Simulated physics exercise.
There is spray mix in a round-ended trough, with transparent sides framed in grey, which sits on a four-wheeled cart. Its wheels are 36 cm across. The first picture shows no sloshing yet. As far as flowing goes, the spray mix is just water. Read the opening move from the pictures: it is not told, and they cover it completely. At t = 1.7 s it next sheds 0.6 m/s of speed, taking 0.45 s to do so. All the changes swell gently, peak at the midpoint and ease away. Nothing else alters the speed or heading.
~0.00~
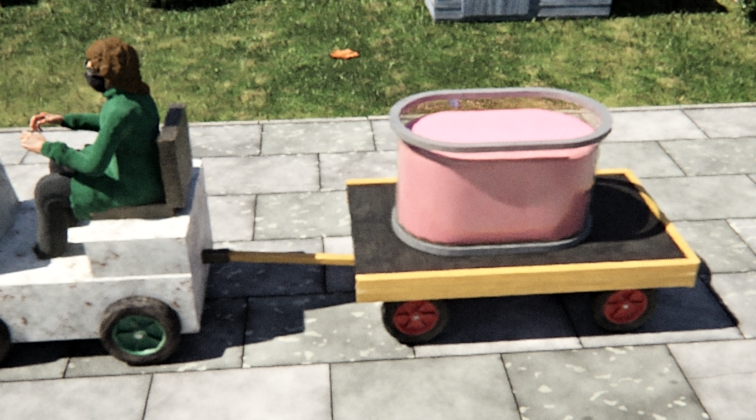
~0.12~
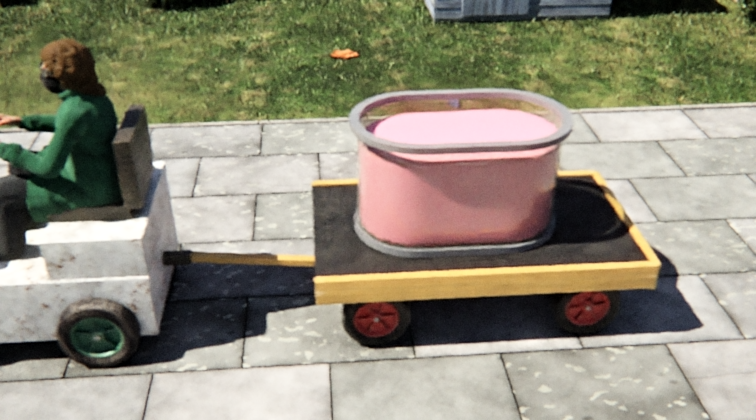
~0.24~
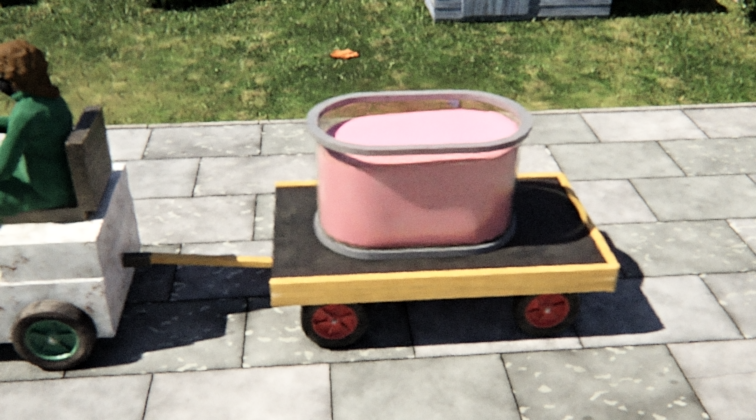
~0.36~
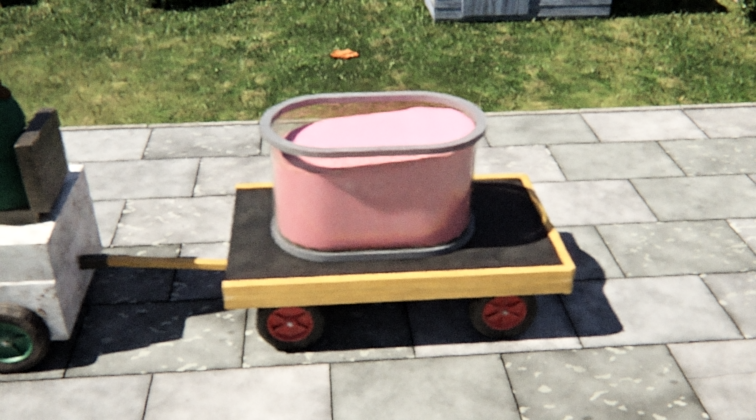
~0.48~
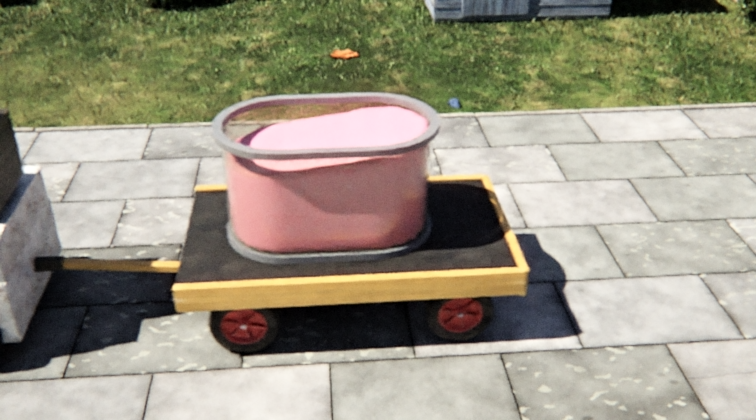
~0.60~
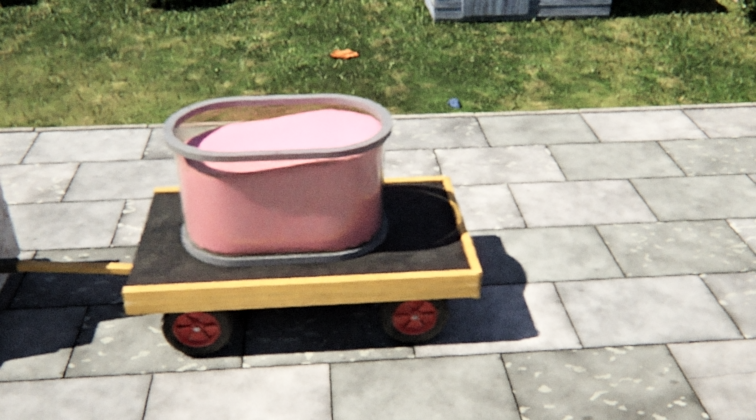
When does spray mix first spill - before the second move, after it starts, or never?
After it starts.
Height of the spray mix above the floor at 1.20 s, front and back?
Front: 54 cm; back: 44 cm.
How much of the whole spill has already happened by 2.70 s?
By that time, around 50 percent of it is out.
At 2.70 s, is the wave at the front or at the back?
Rear end.
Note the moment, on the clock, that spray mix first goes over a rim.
Around 2.5 seconds.
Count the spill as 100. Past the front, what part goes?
About 60 per cent.
Then, 1.20 s in, it stands 45 cm high behind and 54 cm in front; all of it is still inside.
Then, 1.90 s in, it stands 50 cm high behind and 50 cm in front; all of it is still inside.
Then, 2.70 s in, it stands 64 cm high behind and 38 cm in front; 1 per cent has gone over the front.
Then, 5.14 s in, 3 per cent has gone over the front; the first of it left at about 2.50 s, and the second move began at 1.7 s.
